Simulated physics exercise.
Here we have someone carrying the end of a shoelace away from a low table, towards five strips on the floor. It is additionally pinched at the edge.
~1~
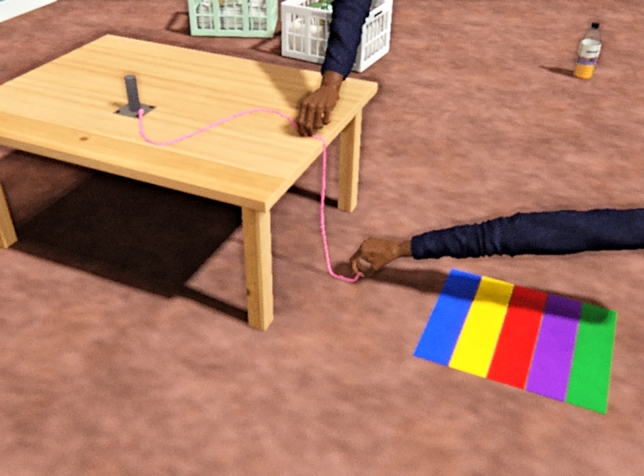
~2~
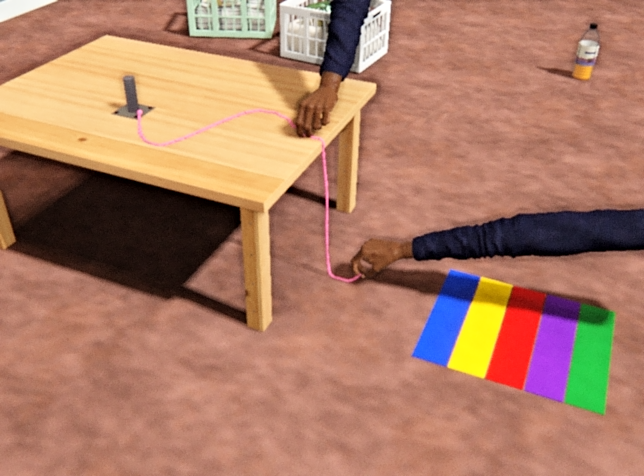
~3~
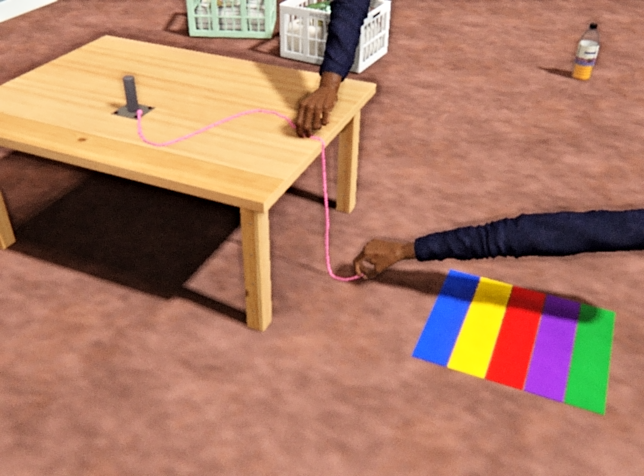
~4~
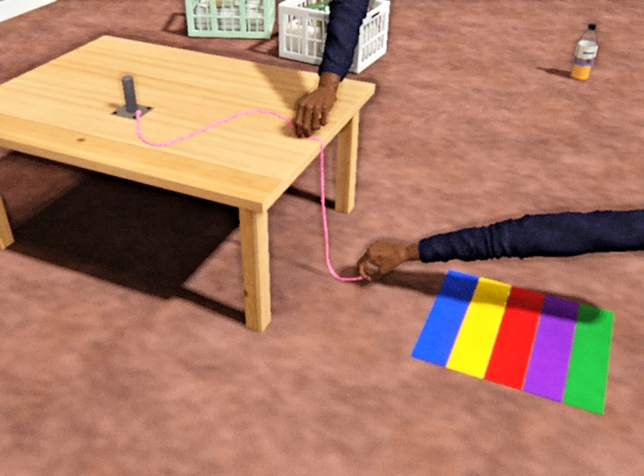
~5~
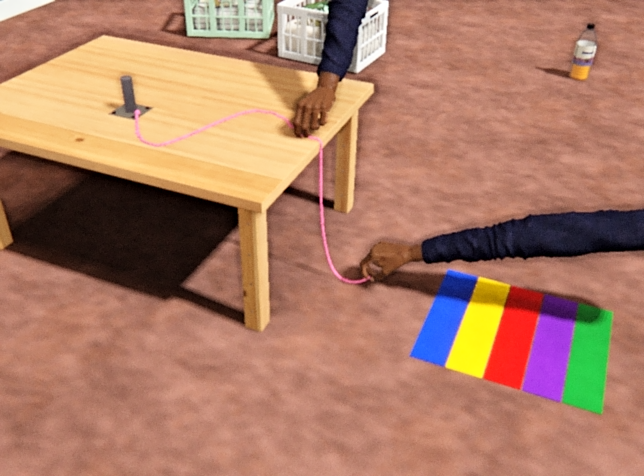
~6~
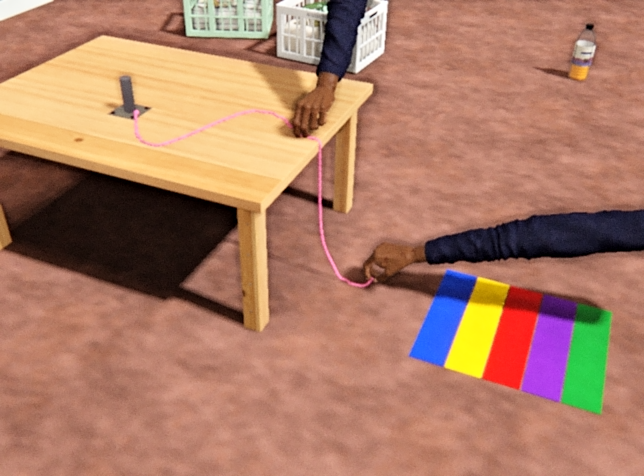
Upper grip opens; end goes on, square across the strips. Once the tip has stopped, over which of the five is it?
Over the green strip.
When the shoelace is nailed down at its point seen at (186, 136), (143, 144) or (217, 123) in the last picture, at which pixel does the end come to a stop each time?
Near (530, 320), (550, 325) and (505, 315).
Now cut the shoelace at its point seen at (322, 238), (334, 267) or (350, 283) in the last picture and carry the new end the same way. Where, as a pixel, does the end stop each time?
First try near (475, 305), second near (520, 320), third near (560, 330).
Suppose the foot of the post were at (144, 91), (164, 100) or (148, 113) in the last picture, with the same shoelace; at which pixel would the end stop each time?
Approximate places, in that order: (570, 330), (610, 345), (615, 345).
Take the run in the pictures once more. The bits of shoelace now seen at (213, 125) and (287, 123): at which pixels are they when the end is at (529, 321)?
(272, 141) and (331, 202), approximately.
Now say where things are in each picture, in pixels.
In the first frame, end (359, 273); blue (437, 343); yellow (473, 353); red (510, 364); purple (549, 376); green (589, 388).
In the second frame, end (360, 274); shoelace through (139, 129) (188, 137) (251, 112) (299, 131) (326, 190) (327, 253).
In the third frame, end (363, 275).
In the fourth frame, end (367, 276); shoelace through (138, 130) (186, 137) (250, 112) (298, 131) (322, 189) (327, 253).
In the fifth frame, end (369, 277).
In the sixth frame, end (372, 278); shoelace through (136, 129) (184, 137) (248, 112) (296, 131) (320, 189) (327, 253).
Soon after, end near (529, 321); over red.
After that, end near (570, 332); over purple.
At the stop, end near (596, 339); over green. It gets as far as the green strip.
